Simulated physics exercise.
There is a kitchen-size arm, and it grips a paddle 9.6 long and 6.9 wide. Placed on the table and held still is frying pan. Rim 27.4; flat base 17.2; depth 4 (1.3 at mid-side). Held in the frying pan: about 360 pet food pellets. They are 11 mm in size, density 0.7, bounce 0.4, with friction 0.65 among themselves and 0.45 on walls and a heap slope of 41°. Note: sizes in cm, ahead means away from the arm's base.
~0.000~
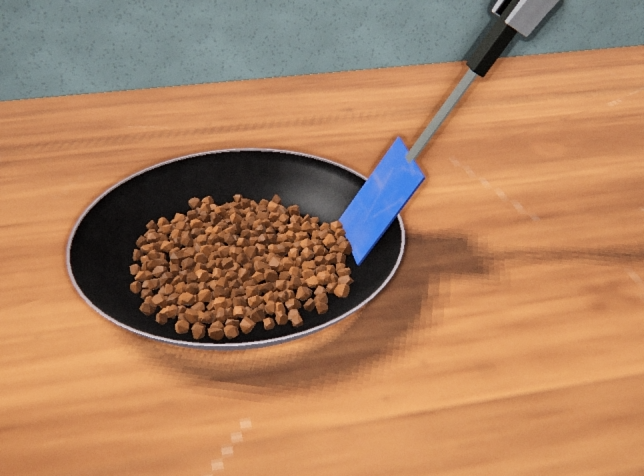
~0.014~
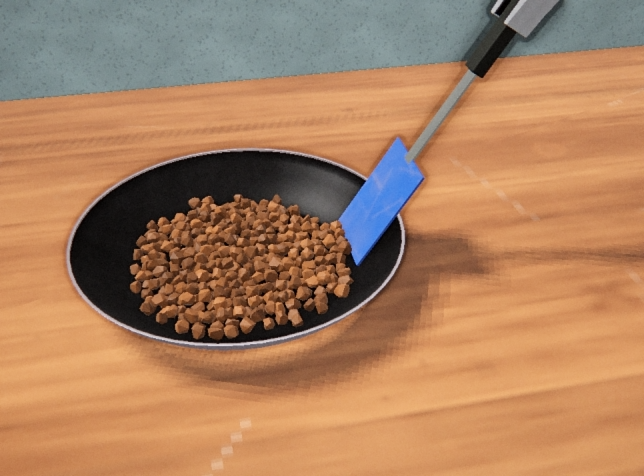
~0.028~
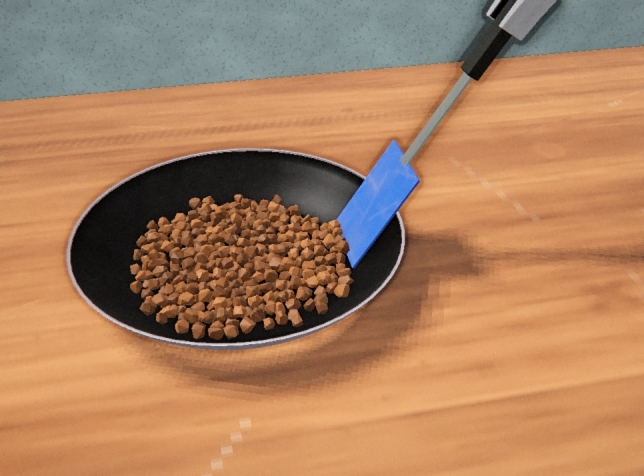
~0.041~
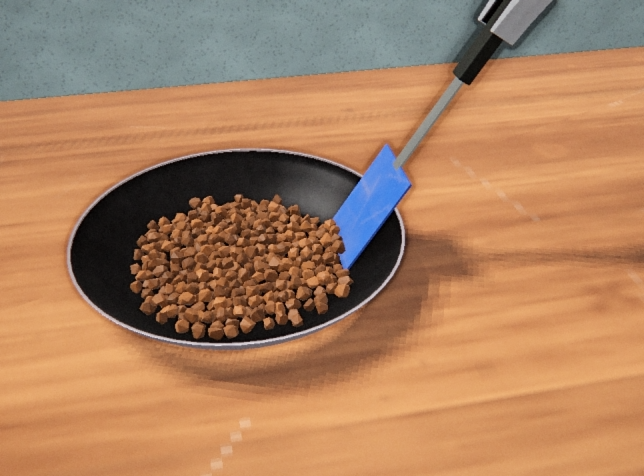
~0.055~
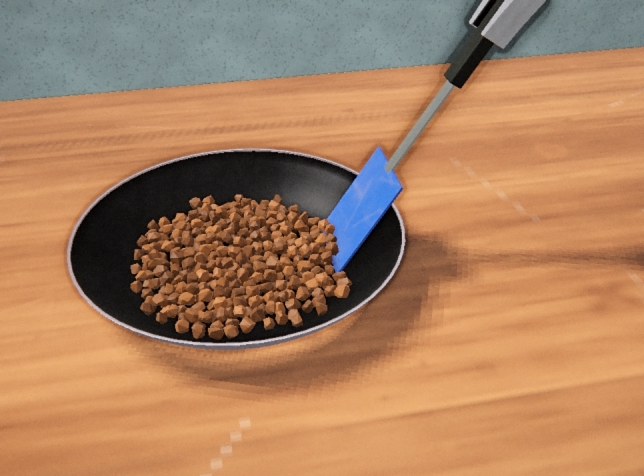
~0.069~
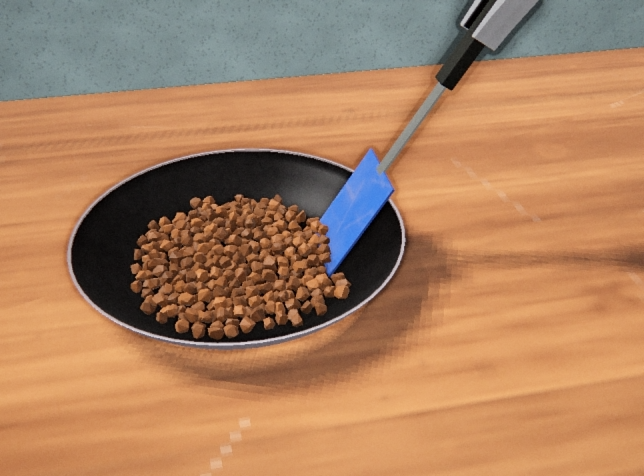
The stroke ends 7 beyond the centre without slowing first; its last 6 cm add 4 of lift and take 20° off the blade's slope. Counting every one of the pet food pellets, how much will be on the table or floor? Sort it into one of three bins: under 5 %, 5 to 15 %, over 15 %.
Bin: Under 5 %.
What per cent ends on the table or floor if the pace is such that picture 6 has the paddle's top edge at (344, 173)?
Near 10 in a hundred.
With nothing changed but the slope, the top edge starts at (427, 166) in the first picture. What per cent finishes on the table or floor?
Roughly 0%.
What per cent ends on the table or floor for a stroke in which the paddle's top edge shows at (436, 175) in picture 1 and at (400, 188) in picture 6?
0 per cent.
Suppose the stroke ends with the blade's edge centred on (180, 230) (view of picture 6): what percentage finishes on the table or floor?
Around 0 percent.
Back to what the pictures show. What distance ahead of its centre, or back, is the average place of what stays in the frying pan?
5.0 cm ahead.
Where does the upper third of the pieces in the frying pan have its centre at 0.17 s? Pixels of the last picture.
(196, 258).
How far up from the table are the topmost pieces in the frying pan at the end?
Top of the heap: Roughly 5.0 cm above the table top.
After 0.17 s, sloping 57°, highest piece 3 above the table; 355 in the frying pan.
After 0.27 s, sloping 49°, highest piece 5 above the table; 355 in the frying pan.
After 0.52 s, sloping 37°, highest piece 5 above the table; 354 in the frying pan, 1 on the table or floor.
After 1.57 s, sloping 37°, highest piece 5 above the table; 354 in the frying pan, 1 on the table or floor.
At rest, 354 in the frying pan, 1 on the table or floor. That is 0 % on the table or floor.
